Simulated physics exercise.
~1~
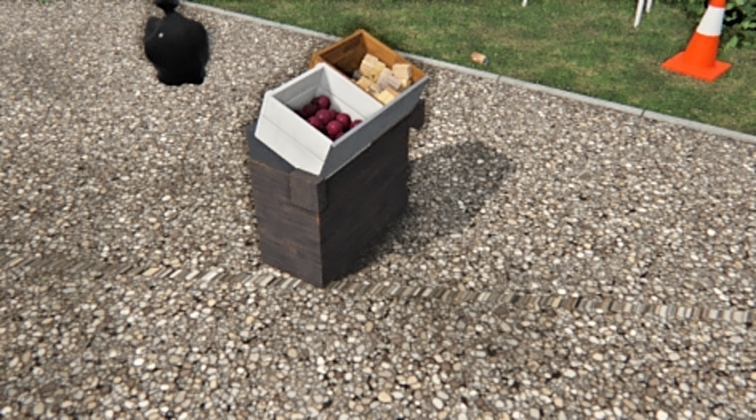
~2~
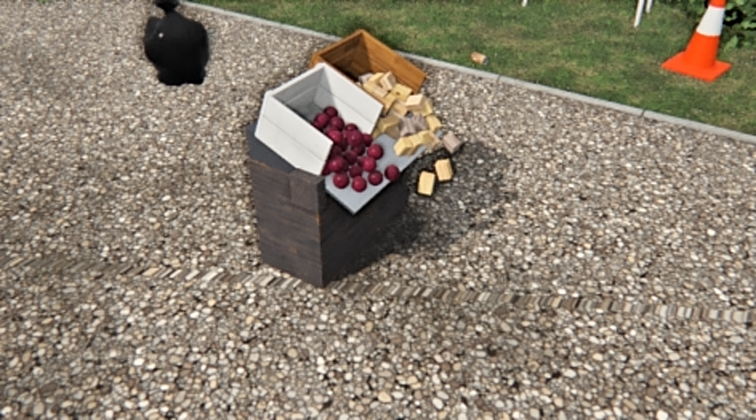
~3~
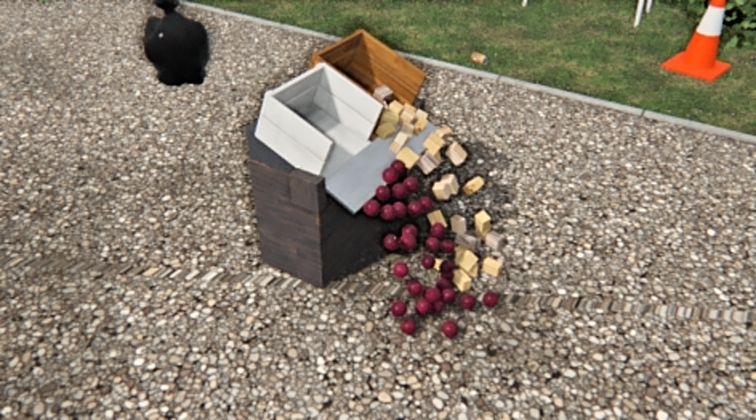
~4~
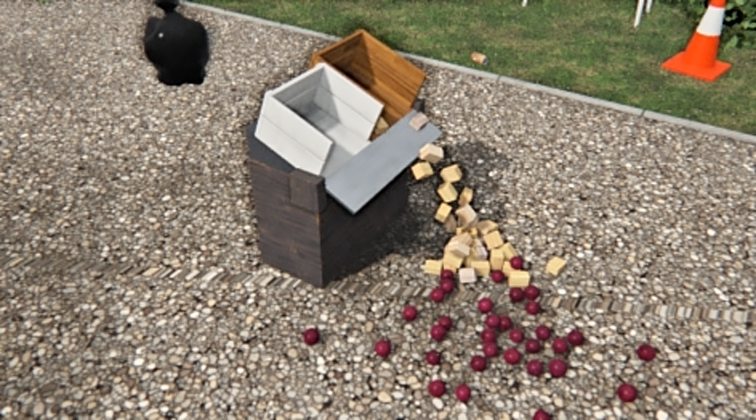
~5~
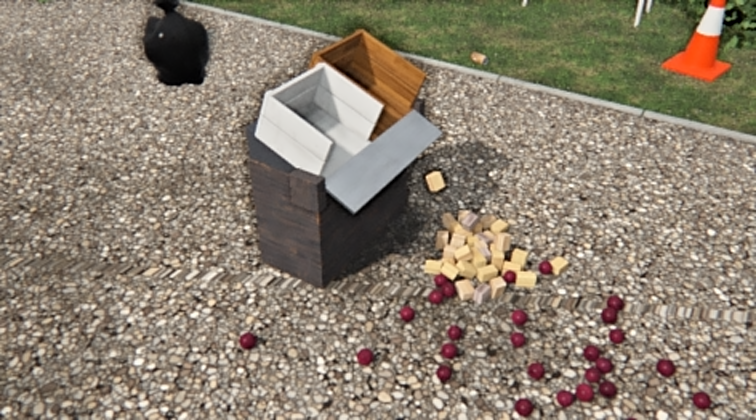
The footage shows a wooden chute of timber offcuts and a white chute of red onions on a dark stand over gravel. A grey flap lowers, both loads spill down to the right, and the chutes end empty, with offcuts heaped and onions scattered on the ground.
